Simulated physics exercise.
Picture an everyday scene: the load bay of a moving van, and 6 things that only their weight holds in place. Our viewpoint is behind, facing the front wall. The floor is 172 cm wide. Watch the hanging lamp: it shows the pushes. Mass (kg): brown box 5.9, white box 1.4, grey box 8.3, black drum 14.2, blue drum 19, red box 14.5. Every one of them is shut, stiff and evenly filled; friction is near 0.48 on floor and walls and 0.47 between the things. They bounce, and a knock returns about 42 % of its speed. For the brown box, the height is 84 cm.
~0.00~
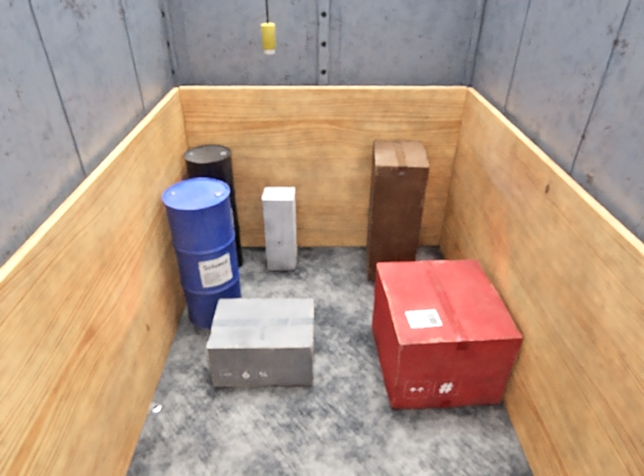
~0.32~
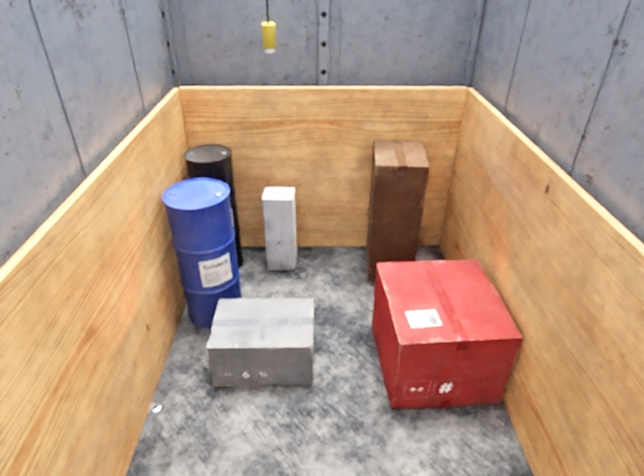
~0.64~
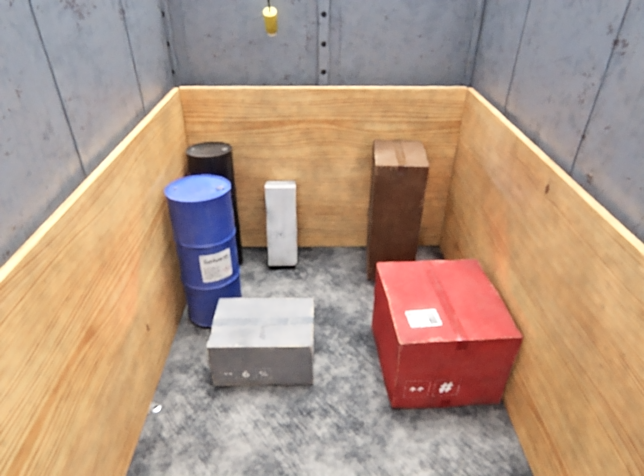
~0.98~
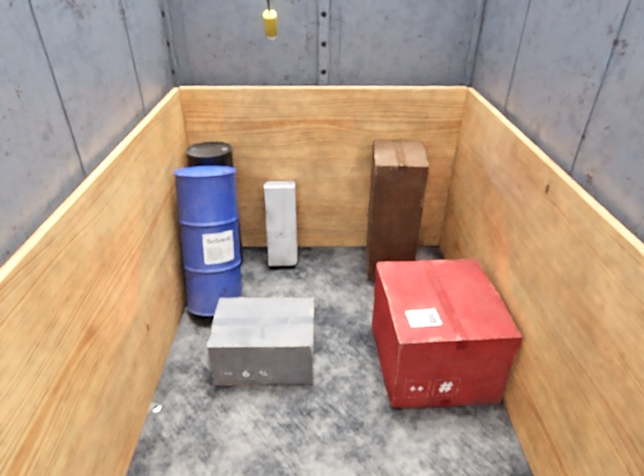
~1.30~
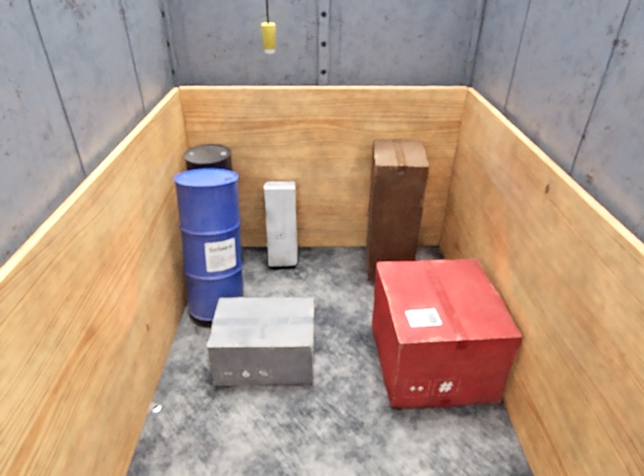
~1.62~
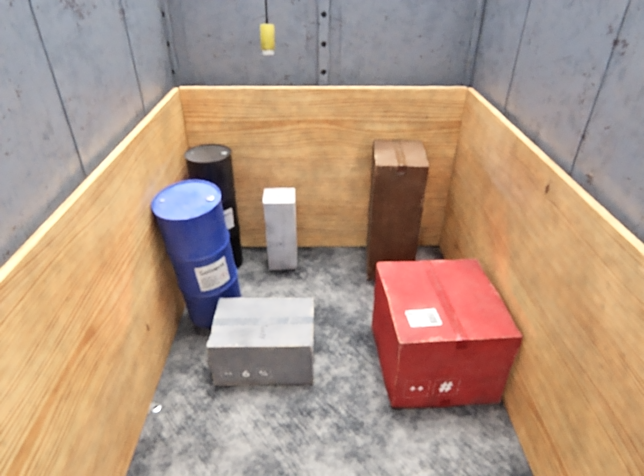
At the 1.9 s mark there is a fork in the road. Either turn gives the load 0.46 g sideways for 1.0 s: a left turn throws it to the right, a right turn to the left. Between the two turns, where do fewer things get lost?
Wheel right for a tidier load.
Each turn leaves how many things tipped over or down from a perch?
If it goes left, 3; if it goes right, 1.
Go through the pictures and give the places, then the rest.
In the first frame, smooth; brown box (394, 213); white box (281, 230).
In the second frame, push 0.40 g forwards; blue drum (207, 257); red box (436, 331).
In the third frame, push 0.45 g forwards; white box (282, 224) at 12° to upright; grey box (265, 340).
In the fourth frame, push 0.40 g forwards; blue drum (211, 240) at 16° to upright; red box (436, 330).
In the fifth frame, smooth; blue drum (212, 245) at 10° to upright; grey box (265, 340).
In the sixth frame, smooth; brown box (393, 213); white box (281, 231) at 5° to upright.
Turning left. Around 2.52 s, push 0.46 g right; white box at 16° to upright near (299, 232); brown box at 9° to upright near (405, 211); blue drum at 29° to upright.
Around 2.82 s, push 0.15 g right; white box at 64° to upright near (333, 257); brown box at 16° to upright near (416, 210); blue drum at 70° to upright.
Finally (4.1 s), on their side or leaning hard in the back, white box, black drum and blue drum; not toppled but over 15 cm from the start, grey box; the other 2 still in place (within 15 cm). Final places as that camera would see them, brown box near (415, 215), white box near (346, 274).
Turning right instead, brown box tipped over or down from a perch, 1 of 6 in all.
